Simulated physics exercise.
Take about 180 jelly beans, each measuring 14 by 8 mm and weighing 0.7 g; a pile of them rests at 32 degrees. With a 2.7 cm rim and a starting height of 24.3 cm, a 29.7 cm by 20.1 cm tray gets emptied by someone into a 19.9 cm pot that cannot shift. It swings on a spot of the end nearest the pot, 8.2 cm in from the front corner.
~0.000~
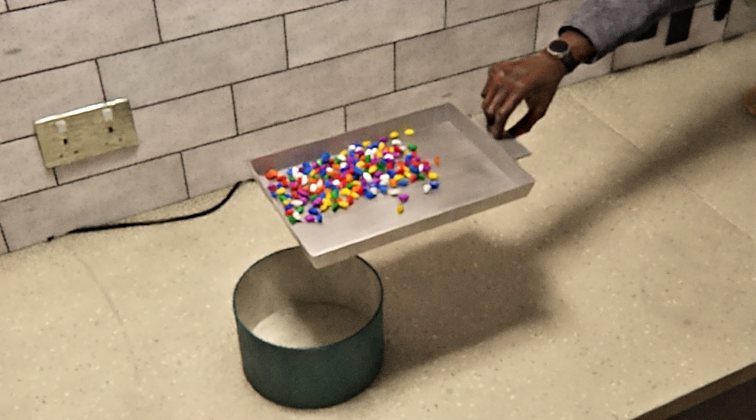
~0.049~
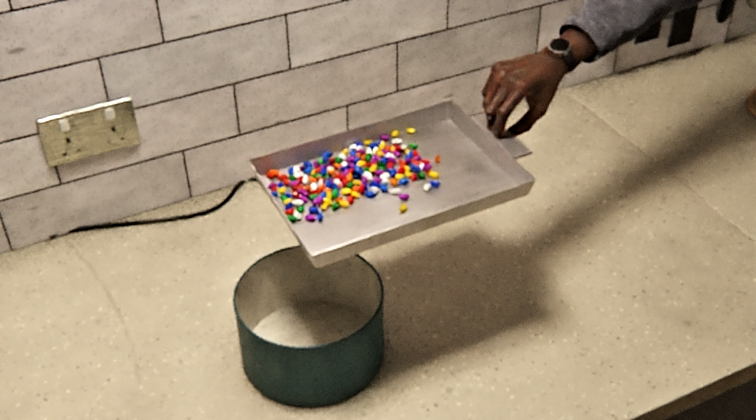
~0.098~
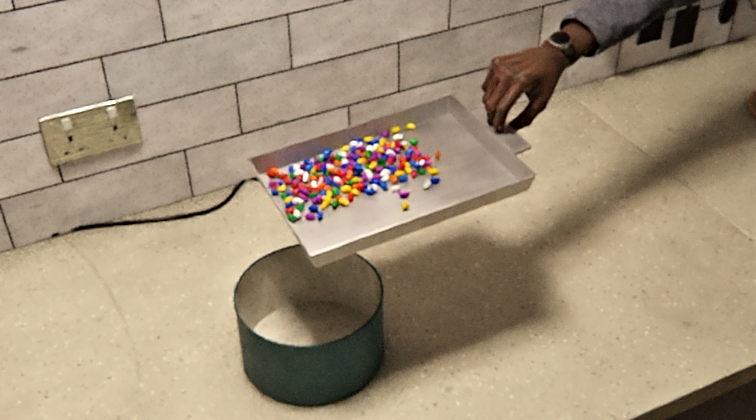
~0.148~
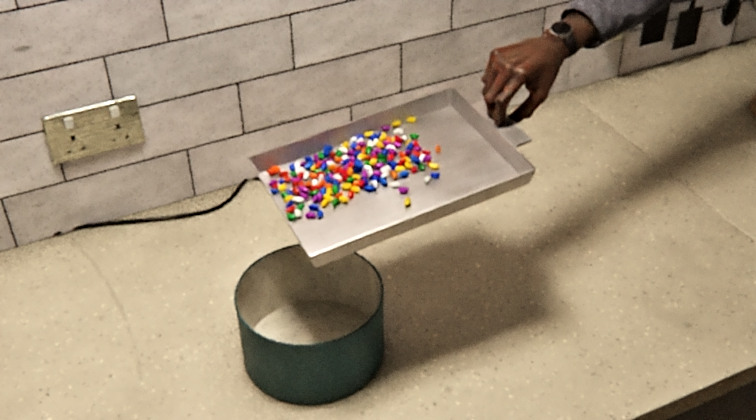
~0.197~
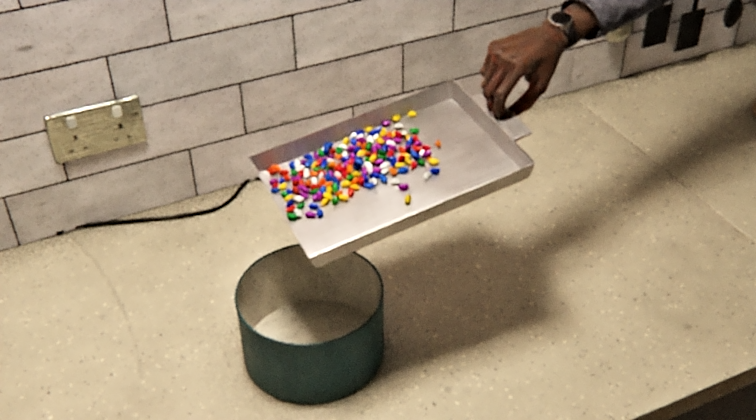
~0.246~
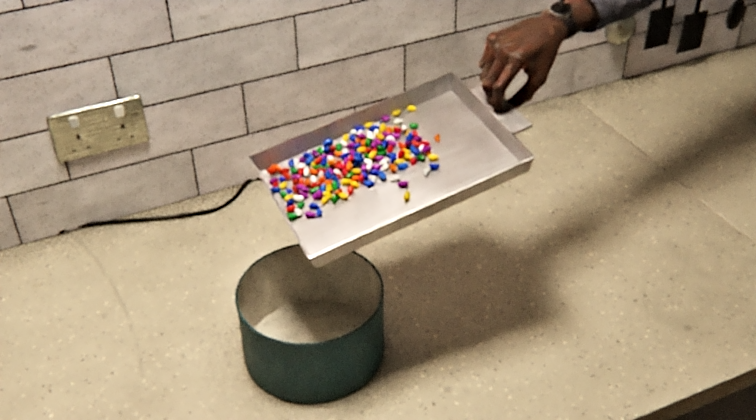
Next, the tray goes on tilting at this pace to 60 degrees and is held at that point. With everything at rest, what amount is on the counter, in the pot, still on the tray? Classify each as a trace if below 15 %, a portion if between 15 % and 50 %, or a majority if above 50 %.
Counter: A trace. Pot: A trace. Left on the tray: A majority.
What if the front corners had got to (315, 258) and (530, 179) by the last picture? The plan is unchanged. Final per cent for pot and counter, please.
Per cent by place - pot 0, counter 10.
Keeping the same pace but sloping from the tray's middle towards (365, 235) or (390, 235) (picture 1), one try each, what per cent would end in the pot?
0 and 0 %.
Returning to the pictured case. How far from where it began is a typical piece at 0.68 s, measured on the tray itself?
Displacement on the tray: Roughly 4 cm.
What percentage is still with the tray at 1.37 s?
About 100% of the load.
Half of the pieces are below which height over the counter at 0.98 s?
Around 28 cm up.
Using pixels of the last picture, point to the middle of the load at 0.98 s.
Around (298, 201).
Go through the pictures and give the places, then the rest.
Tray tilt 0 degrees, front corners at (315, 251) and (529, 179); middle of the pieces at (349, 179); pot at (308, 294), in the first picture.
Tray tilt 1 degrees, front corners at (315, 250) and (529, 178); middle of the pieces at (350, 178), in the second picture.
Tray tilt 2 degrees, front corners at (314, 250) and (529, 174); middle of the pieces at (350, 175), in the third picture.
Tray tilt 5 degrees, front corners at (313, 250) and (529, 167), lowest corner left front; middle of the pieces at (350, 172), in the fourth picture.
Tray tilt 7 degrees, front corners at (312, 251) and (528, 161), lowest corner left front; middle of the pieces at (350, 169), in the fifth picture.
Tray tilt 10 degrees, front corners at (311, 252) and (528, 155), lowest corner left front; middle of the pieces at (350, 166); pot at (309, 290). Its pace works out near 55 degrees a second, in the sixth picture.
Then, at 0.68 s, tilt 34 degrees; the tray holds 100 %, the pot 0 %.
After 0.98 s, tilt 50 degrees; the tray holds 100 %, the pot 0 %.
After 1.37 s, tilt 60 degrees; the tray holds 100 %, the pot 0 %.
By 2.4 s all is still; counter 0 %, pot 0 %, tray 100 %.
